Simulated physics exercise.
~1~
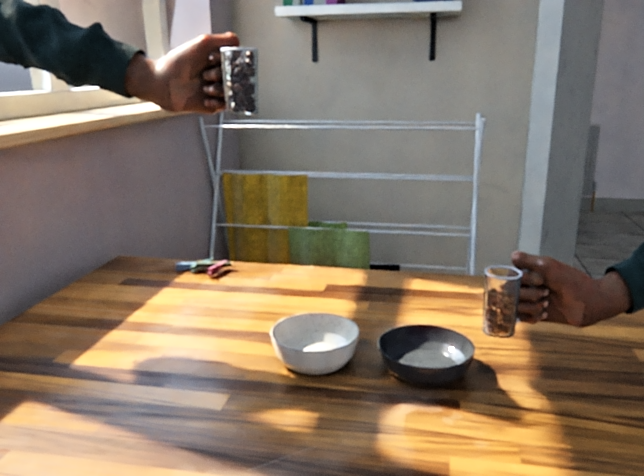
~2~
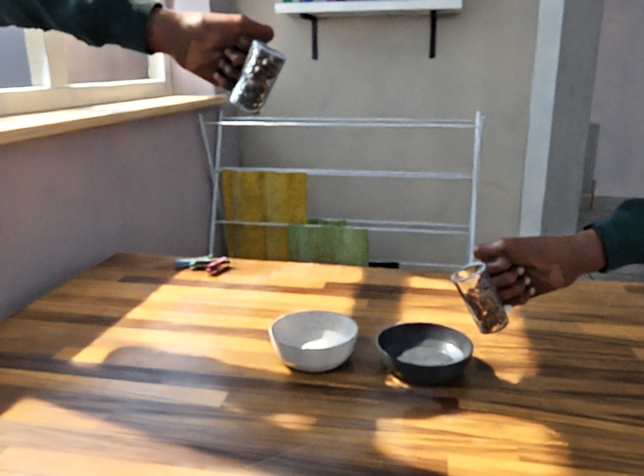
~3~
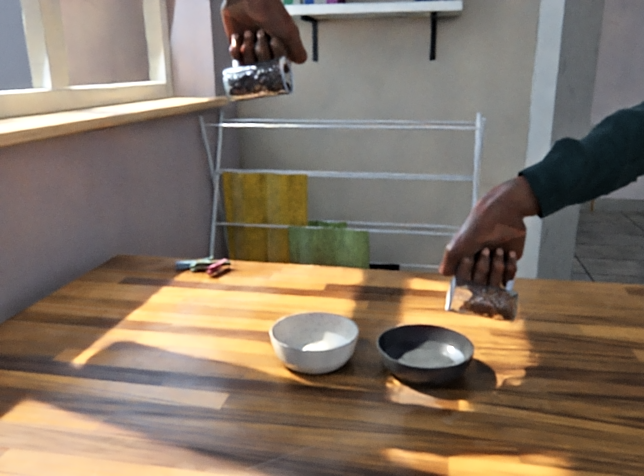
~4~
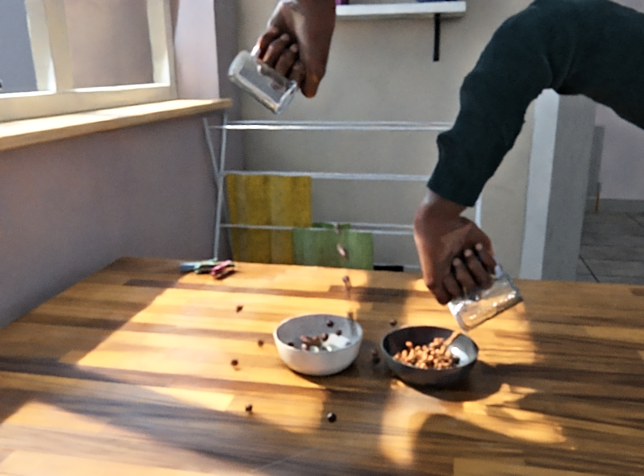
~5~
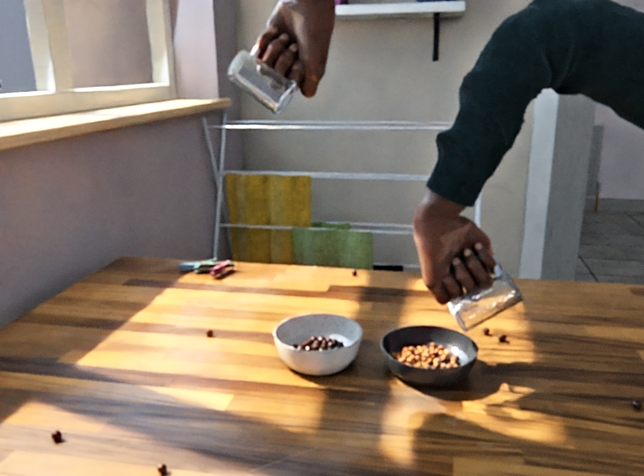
Two hands tipping cups of small brown pieces over dishes, the higher left pour scattering some onto the table, the right staying contained.
